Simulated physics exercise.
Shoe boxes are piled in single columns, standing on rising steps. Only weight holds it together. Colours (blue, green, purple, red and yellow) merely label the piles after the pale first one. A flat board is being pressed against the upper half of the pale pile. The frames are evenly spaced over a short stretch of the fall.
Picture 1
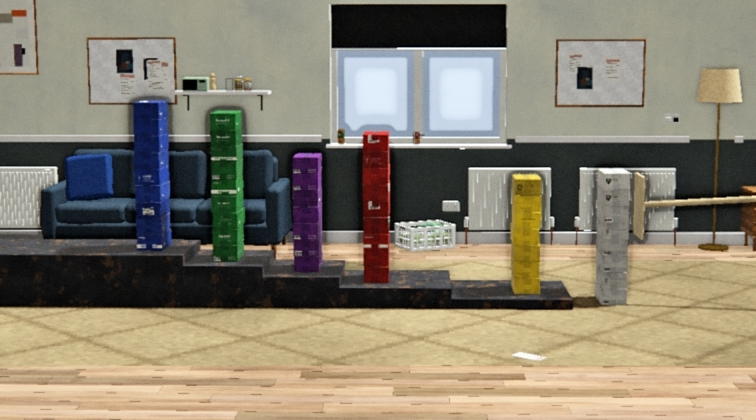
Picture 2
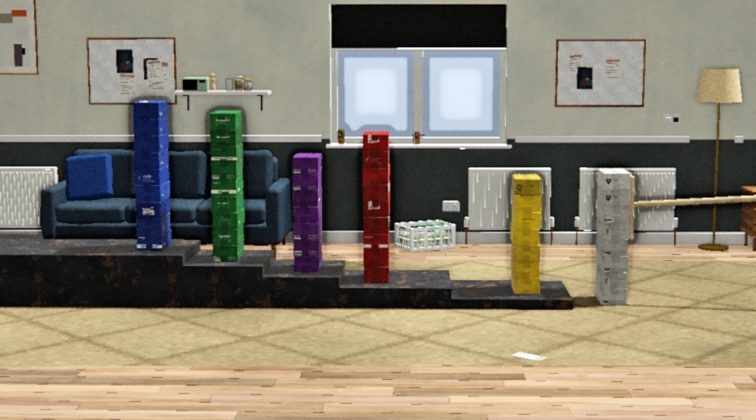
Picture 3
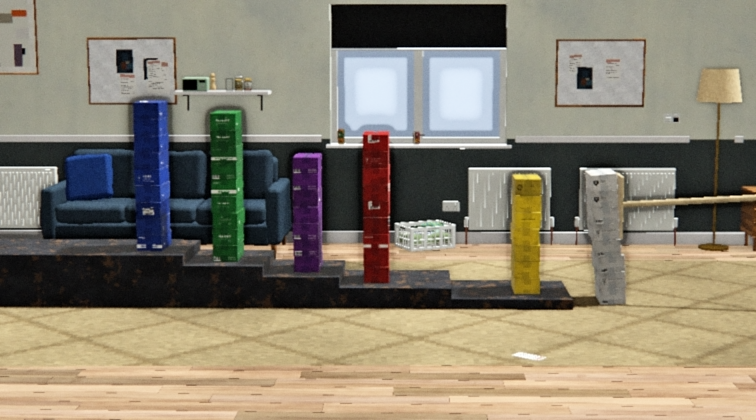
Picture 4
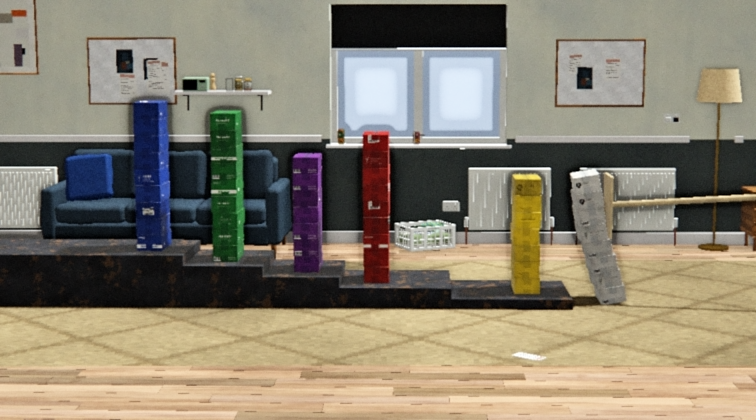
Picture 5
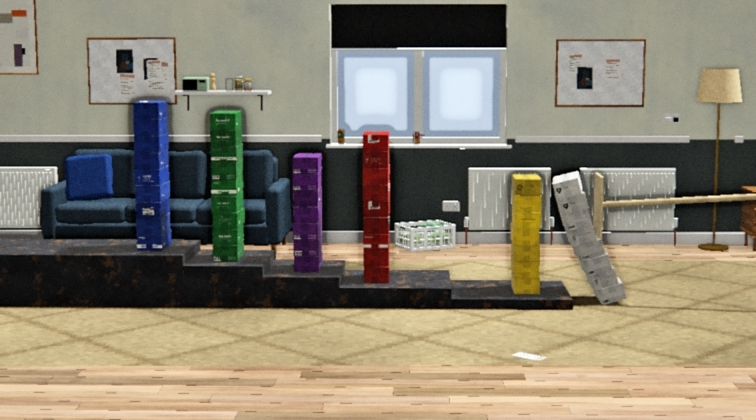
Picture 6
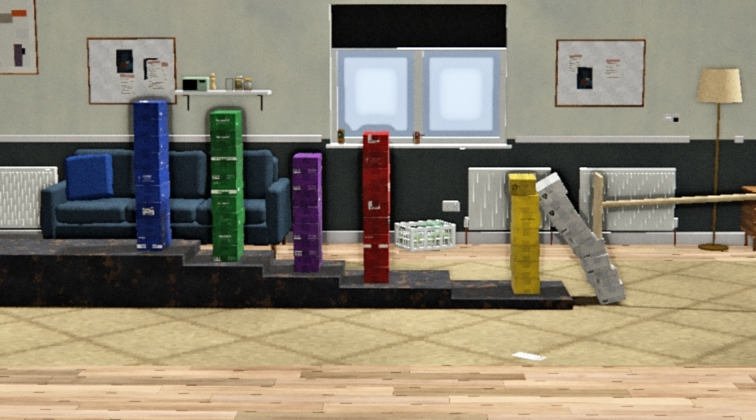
The video shows stacked box columns on dark steps in a room as a flat board on a pole pushes the pale column leftward; it leans steadily further until its top meets the yellow column, which shifts slightly.
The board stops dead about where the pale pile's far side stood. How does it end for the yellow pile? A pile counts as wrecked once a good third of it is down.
The yellow pile comes down.
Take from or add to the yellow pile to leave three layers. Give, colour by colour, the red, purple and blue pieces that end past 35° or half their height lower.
Pile by pile, red 0, purple 0, blue 0.
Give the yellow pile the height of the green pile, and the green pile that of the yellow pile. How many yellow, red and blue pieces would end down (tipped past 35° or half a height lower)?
Pile by pile, yellow 8, red 0, blue 0.
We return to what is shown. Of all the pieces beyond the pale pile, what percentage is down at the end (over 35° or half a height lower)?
About 15 per cent.
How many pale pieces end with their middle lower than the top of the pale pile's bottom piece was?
It comes to 1.
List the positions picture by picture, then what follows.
In the first picture (we follow the side turned to the camera), board (643, 200) not yet touching; top yellow box (528, 187); top red box (375, 143); no other piece has moved.
The second picture shows board (633, 200) not yet touching; top yellow box (528, 187).
The third picture shows board (622, 200) pushing, top of the pale pile leaning barely; top yellow box (528, 187); no other piece has moved.
The fourth picture shows board (612, 200) pushing, top of the pale pile leaning a little; top yellow box (528, 187); no other piece has moved.
The fifth picture shows board (602, 200) pushing, top of the pale pile leaning clearly; top yellow box (528, 187); no other piece has moved.
The sixth picture shows board (601, 200) stopped, top of the pale pile leaning well over; top yellow box (523, 187) displaced a little; top green box (223, 122); 2 stirred so far.
Soon, 4 of the pale pile down; none of the 7 yellow boxes down (0 of 41 in all colours); top yellow box tipped barely.
A while on, 4 of the pale pile down; none of the 7 yellow boxes down (0 of 41 in all colours); top yellow box tipped a little.
Towards the end, 4 of the pale pile down; 6 of the 7 yellow boxes down (6 of 41 in all colours); top yellow box tipped well over, some two heights lower.
Then, 4 of the pale pile down; 6 of the 7 yellow boxes down (6 of 41 in all colours); top yellow box on its side.
Finally, 4 of the pale pile down; 6 of the 7 yellow boxes down (6 of 41 in all colours); top yellow box on its side; top green box unmoved. Seen by the last camera, middles, top yellow box near (399, 267), top green box near (226, 120).
